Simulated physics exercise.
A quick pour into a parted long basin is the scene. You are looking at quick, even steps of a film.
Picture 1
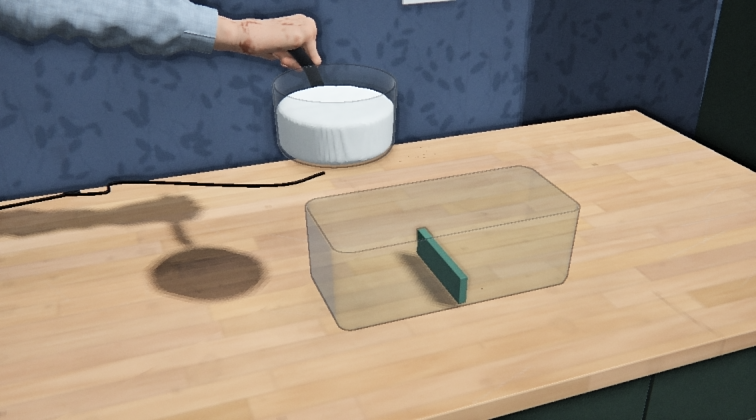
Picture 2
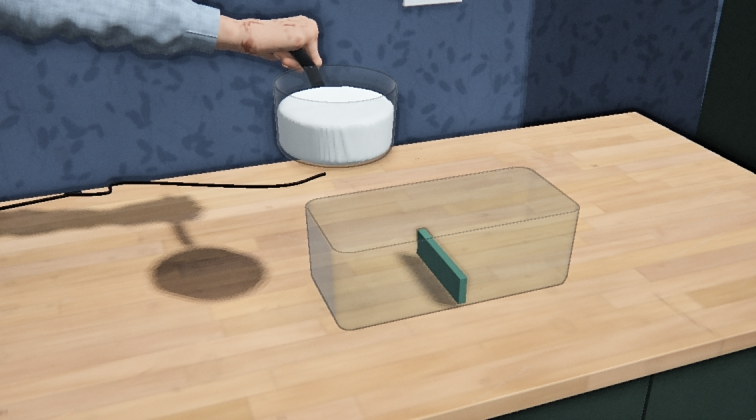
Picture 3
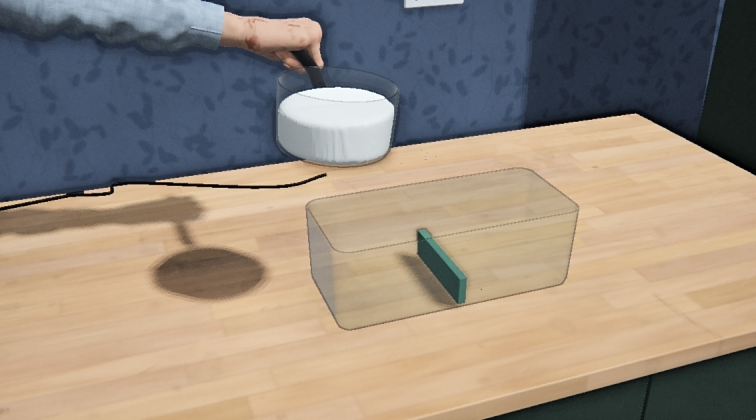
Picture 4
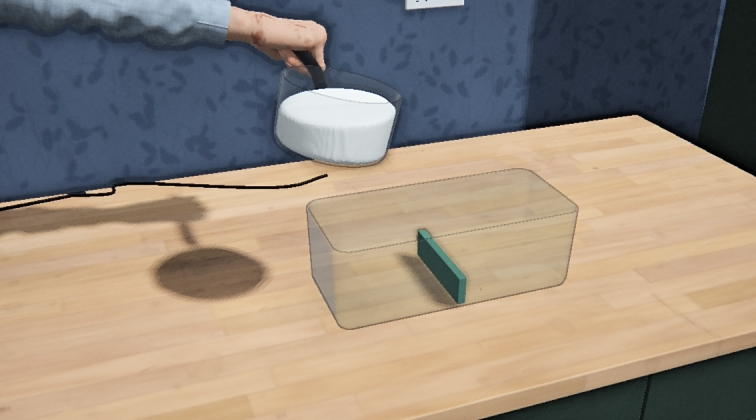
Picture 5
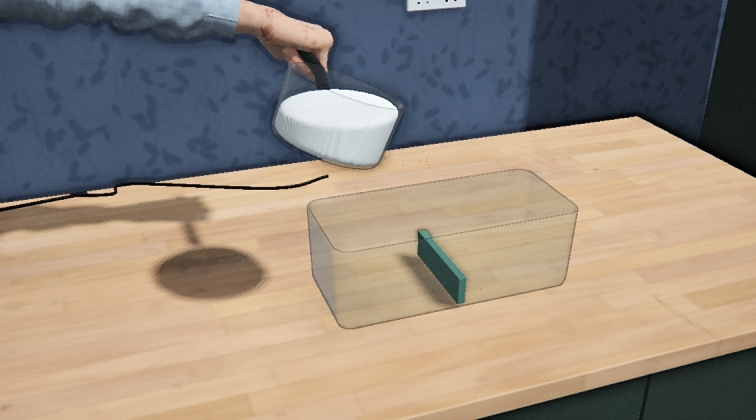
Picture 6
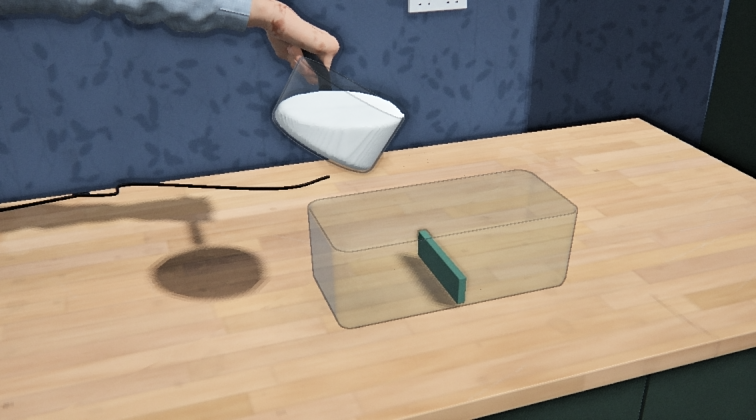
Hand tilting a clear pot of white liquid steadily rightward above a wooden counter, behind a transparent basin with a green divider.
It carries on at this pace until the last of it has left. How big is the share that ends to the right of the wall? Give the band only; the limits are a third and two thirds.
Falls short of a third.
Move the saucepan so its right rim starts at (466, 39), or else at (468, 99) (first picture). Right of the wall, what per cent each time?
First try: Near 85 percent; second try: Near 90 percent.
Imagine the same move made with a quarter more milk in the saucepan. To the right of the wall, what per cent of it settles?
40 per cent.
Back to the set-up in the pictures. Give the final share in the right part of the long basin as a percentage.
I'd say close to 25 per cent.
A moment on, the saucepan is tipped on its side and 41 per cent is still to pour, 13 is left of the wall and 5 right of it.
Next, the saucepan is tipped on its side and 12 per cent is still to pour, 54 is left of the wall and 24 right of it.
Then the saucepan is tipped on its side and 3 per cent is still to pour, 68 is left of the wall and 24 right of it.
Later the saucepan is tipped on its side and 0 per cent is still to pour, 72 is left of the wall and 25 right of it.
Finally, 73 per cent lies left of the wall, 25 right of it and 1 outside.
